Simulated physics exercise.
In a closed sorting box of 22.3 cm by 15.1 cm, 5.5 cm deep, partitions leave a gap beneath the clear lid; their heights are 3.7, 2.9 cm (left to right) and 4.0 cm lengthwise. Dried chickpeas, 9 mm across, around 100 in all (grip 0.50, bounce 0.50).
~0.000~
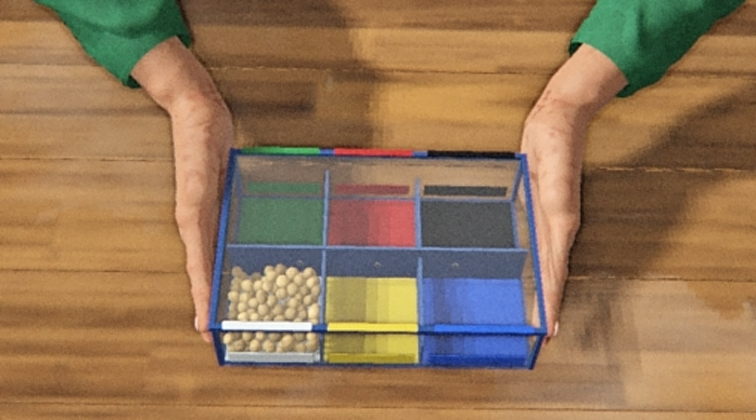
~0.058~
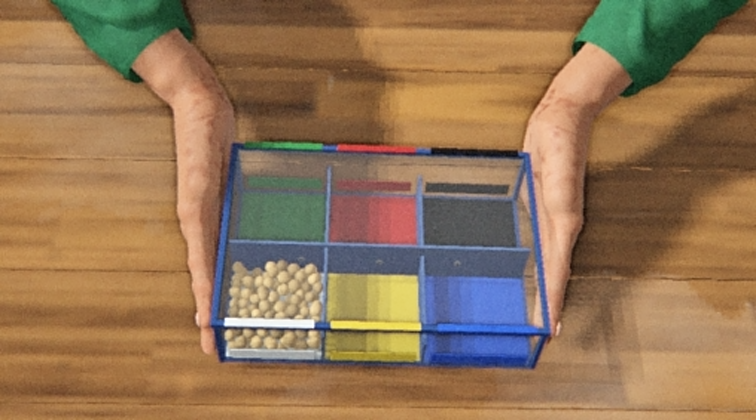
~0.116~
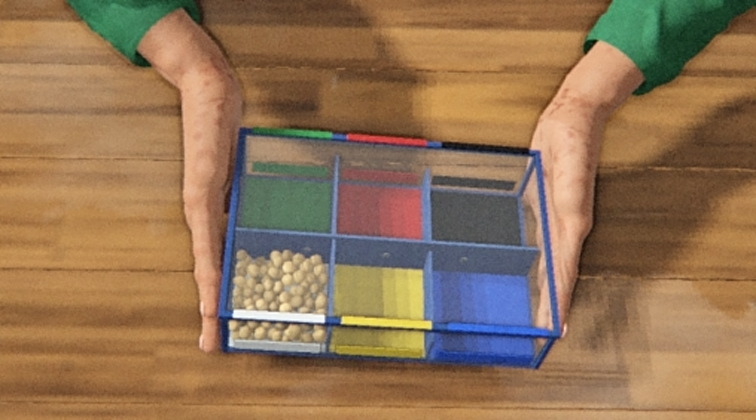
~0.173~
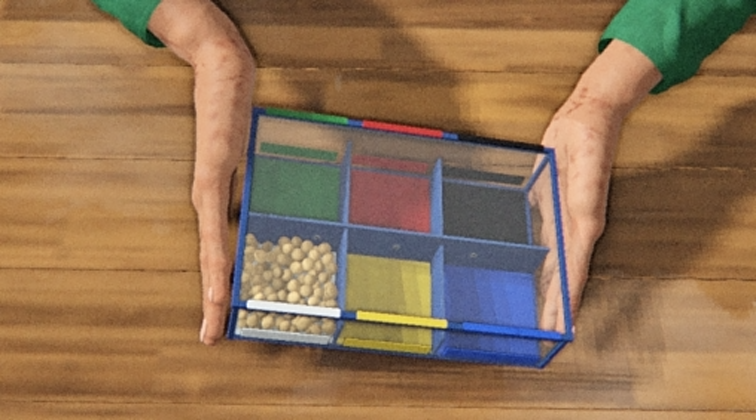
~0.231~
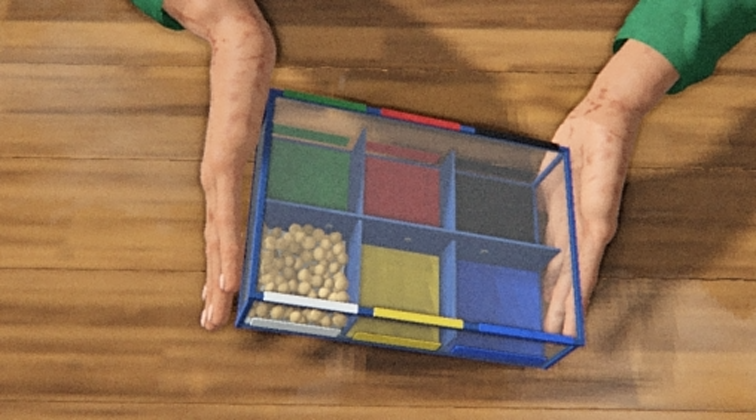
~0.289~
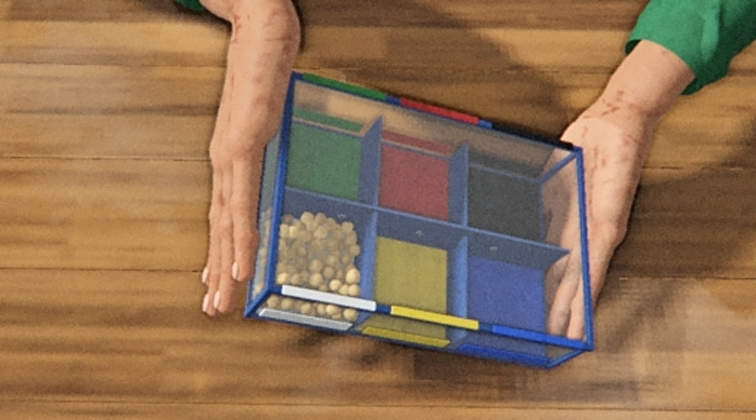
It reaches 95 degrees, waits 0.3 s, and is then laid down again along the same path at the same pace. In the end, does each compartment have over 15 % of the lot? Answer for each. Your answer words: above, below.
Red compartment - below; blue compartment - above; green compartment - below; yellow compartment - below; white compartment - above; black compartment - below.
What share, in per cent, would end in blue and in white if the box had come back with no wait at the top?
Blue 30, white 65.
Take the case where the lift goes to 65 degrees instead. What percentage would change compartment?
0 percent.
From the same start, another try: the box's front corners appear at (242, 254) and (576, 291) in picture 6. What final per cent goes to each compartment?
Final shares: Red 5%, blue 0%, green 0%, yellow 0%, white 55%, black 40%.
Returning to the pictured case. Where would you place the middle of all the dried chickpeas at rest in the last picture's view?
Approximately (323, 331) in the last view.
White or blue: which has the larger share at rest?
Result: White has more.
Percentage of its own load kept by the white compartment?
Close to 70 in a hundred.
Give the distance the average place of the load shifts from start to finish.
It shifts by roughly 6.5 cm.
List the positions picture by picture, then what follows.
Box tilt 0 degrees, front corners at (215, 325) and (541, 329); white 100 %, in the first picture.
Box tilt 1 degrees, front corners at (217, 321) and (545, 330), in the second picture.
Box tilt 6 degrees, front corners at (225, 313) and (554, 332), lowest corner right front, in the third picture.
Box tilt 12 degrees, front corners at (239, 302) and (567, 336), lowest corner right front, in the fourth picture.
Box tilt 18 degrees, front corners at (255, 293) and (578, 340), lowest corner right front, in the fifth picture.
Box tilt 24 degrees, front corners at (273, 286) and (588, 345), lowest corner right front; white 100 %. The box's pace is about 105 degrees a second, in the sixth picture.
After 1.22 s, tilt 95 degrees; blue 25 %, yellow 5 %, white 70 %.
After 1.84 s, tilt 47 degrees; blue 30 %, white 70 %.
After 2.50 s, tilt 0 degrees; blue 30 %, white 70 %.
At rest (3.3 s), red 0 %, blue 30 %, green 0 %, yellow 0 %, white 70 %, black 0 %.
